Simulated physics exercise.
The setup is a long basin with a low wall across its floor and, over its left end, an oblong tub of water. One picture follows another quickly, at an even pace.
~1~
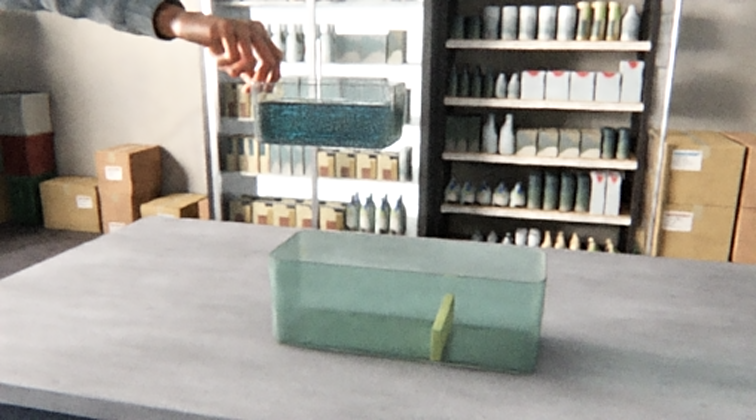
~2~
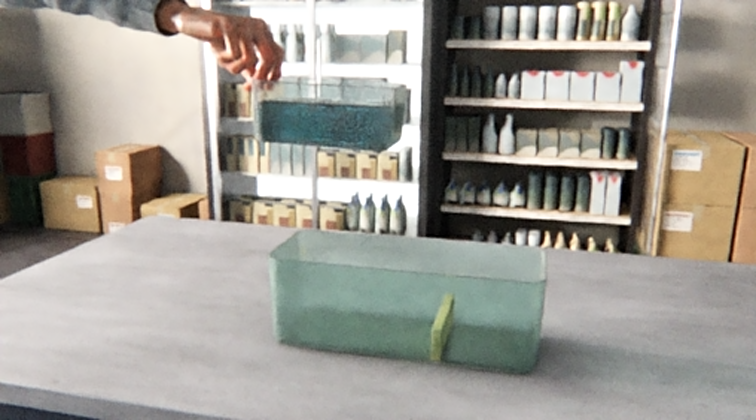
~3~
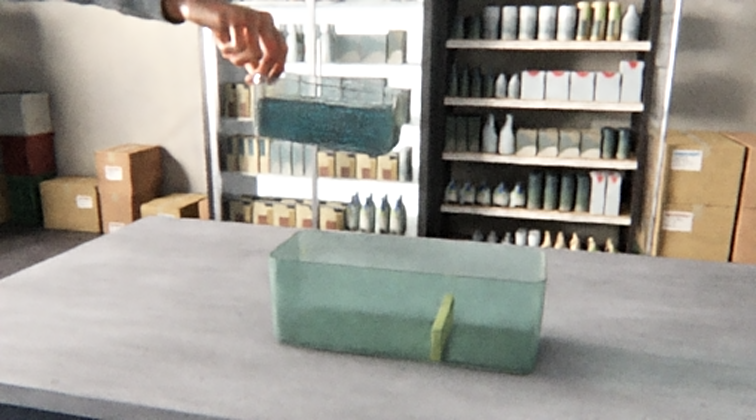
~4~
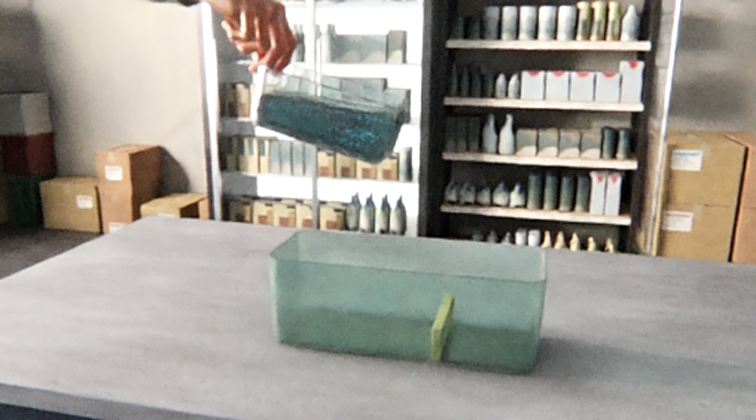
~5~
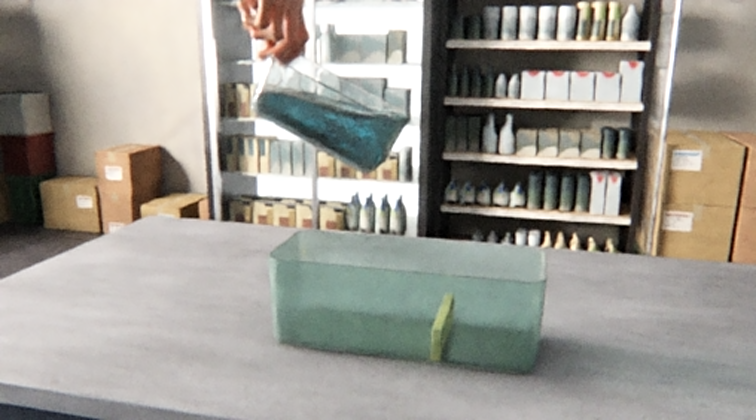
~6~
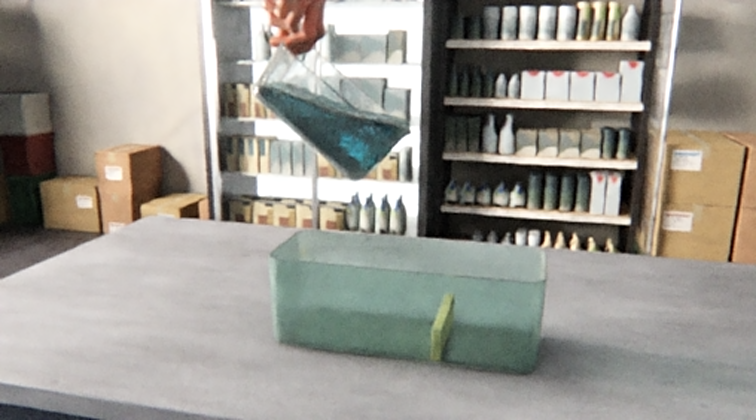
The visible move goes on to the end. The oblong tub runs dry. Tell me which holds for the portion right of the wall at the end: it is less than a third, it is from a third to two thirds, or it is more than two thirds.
The part right of the wall will probably remain beneath one third.
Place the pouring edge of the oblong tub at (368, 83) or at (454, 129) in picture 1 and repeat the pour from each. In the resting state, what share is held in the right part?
Close to 20 % for the first start and close to 55 % for the second.
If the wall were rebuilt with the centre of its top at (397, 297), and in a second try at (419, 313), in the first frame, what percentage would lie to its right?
The first placement gives around 70 percent, the second 50 percent.
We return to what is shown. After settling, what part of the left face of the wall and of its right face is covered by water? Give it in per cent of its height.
Levels: Left around 50 per cent, right around 30 per cent.
A moment on, the oblong tub is tipped right over and 10 per cent is still to pour, 28 is left of the wall and 13 right of it.
Next, the oblong tub is tipped right over and 2 per cent is still to pour, 61 is left of the wall and 22 right of it.
Then the oblong tub is tipped right over and 0 per cent is still to pour, 66 is left of the wall and 24 right of it.
Later the oblong tub is tipped right over and 0 per cent is still to pour, 67 is left of the wall and 24 right of it.
Finally, 67 per cent lies left of the wall, 24 right of it and 8 outside.
